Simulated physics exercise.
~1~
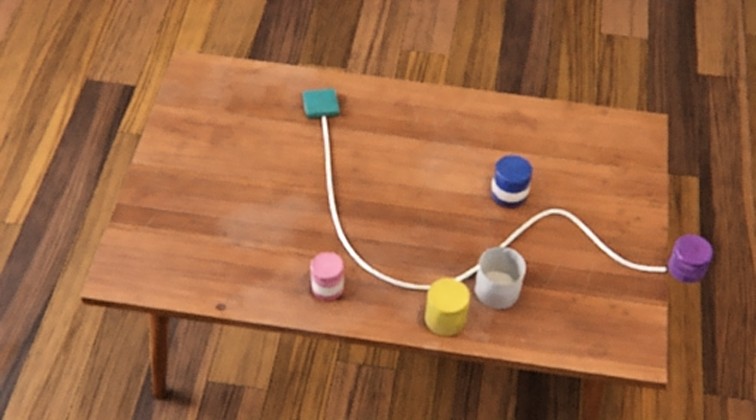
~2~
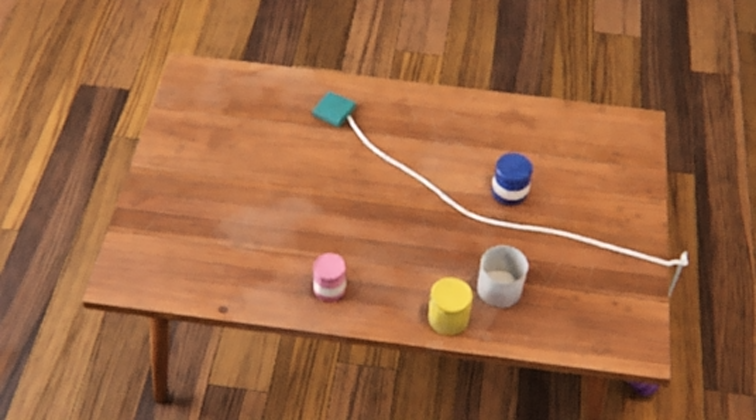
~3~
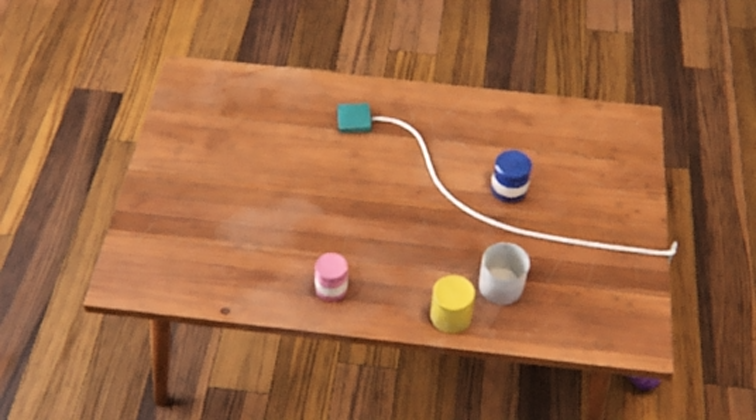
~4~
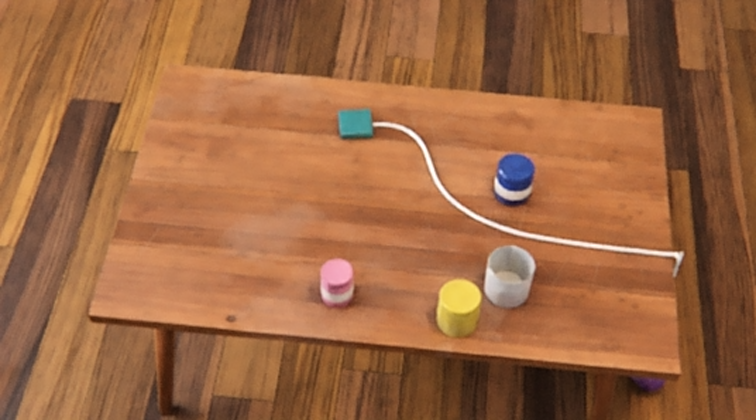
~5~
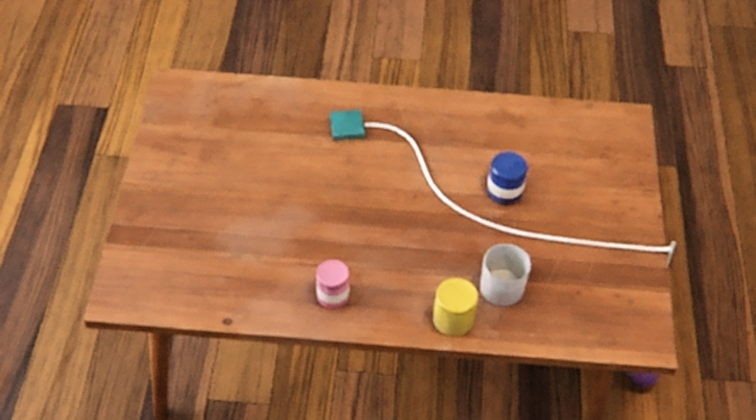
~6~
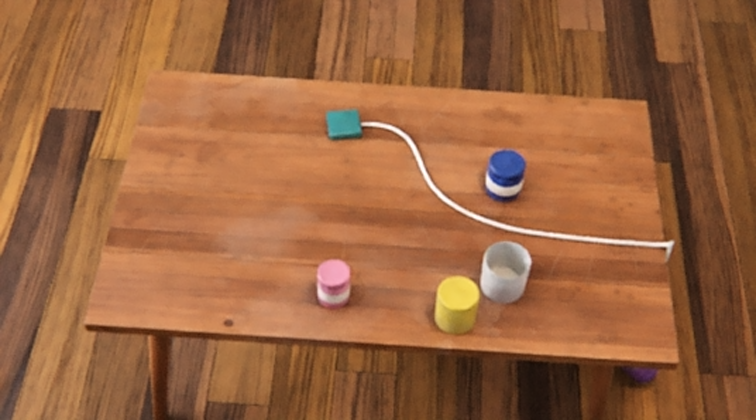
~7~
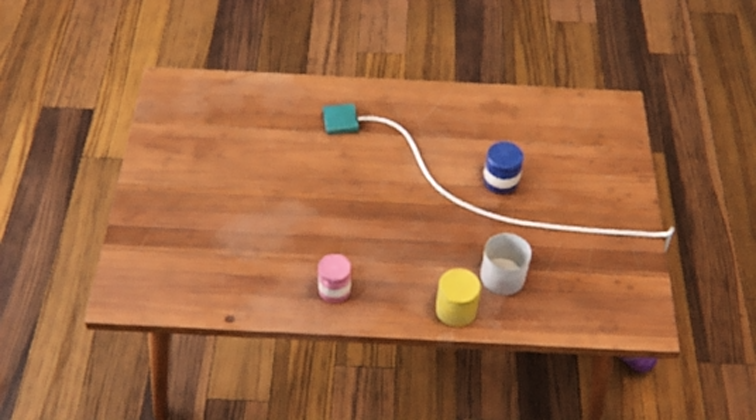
To begin with, a teal block sits near the back of a wooden table, joined by a curving white cable to a purple object just past the right edge, with a blue canister, white cup, yellow tub and pink tin standing around. The purple object drops below the table, and the cable pulls straighter across the top. The teal block twists and slides a little to the right, then turns back square as the cable settles into a gentle bend. It ends resting on the table, the purple object low beneath the right edge and the containers unmoved.
